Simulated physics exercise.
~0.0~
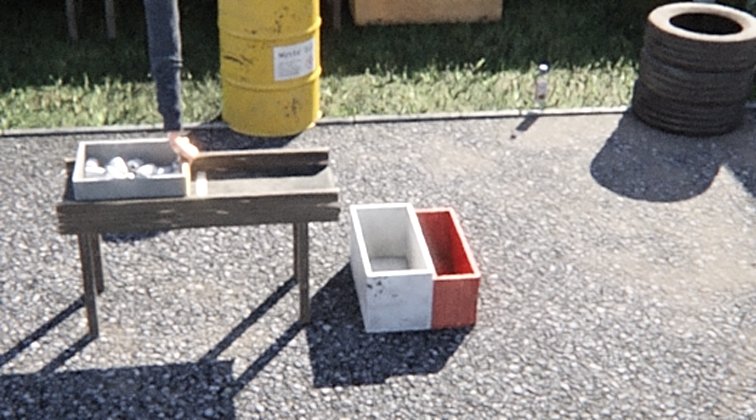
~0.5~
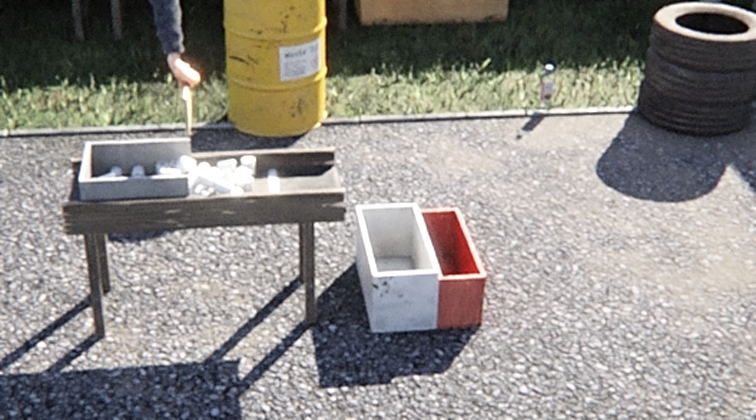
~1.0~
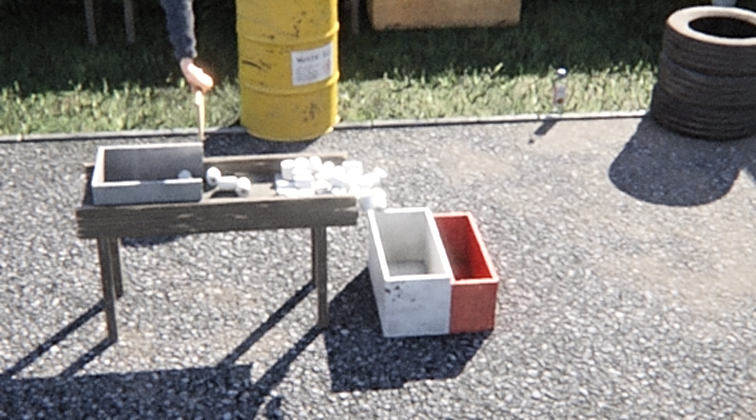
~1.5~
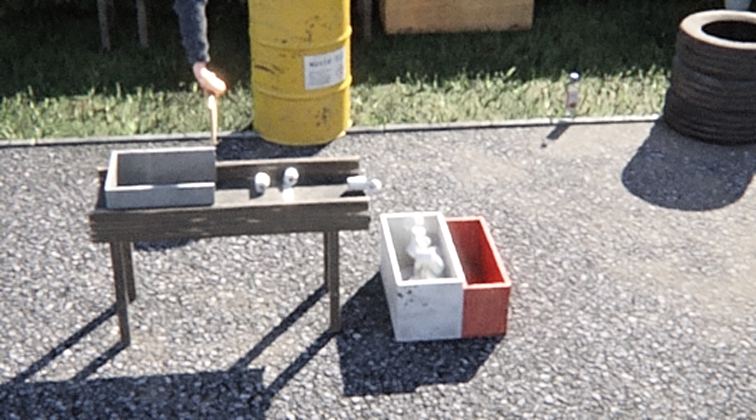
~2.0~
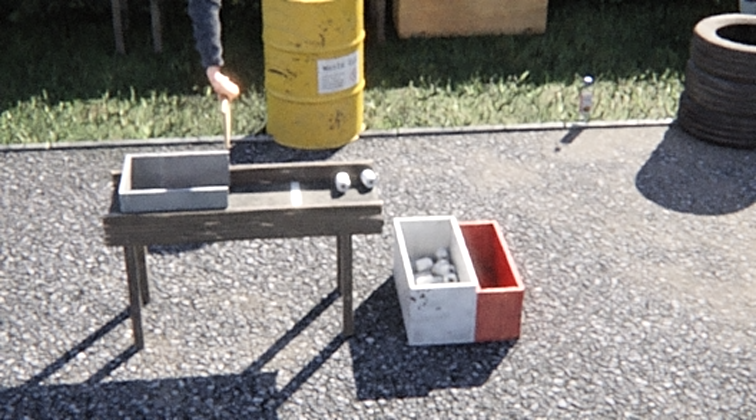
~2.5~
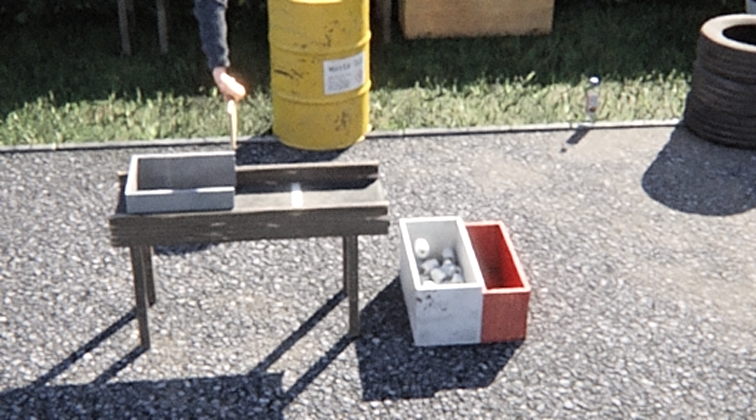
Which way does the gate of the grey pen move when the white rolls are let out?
The gate moves up, lifted by the hand above the end of the grey pen.
White rolls spilling from a grey pen as a hand lifts its gate, then riding right and dropping into a white tub.
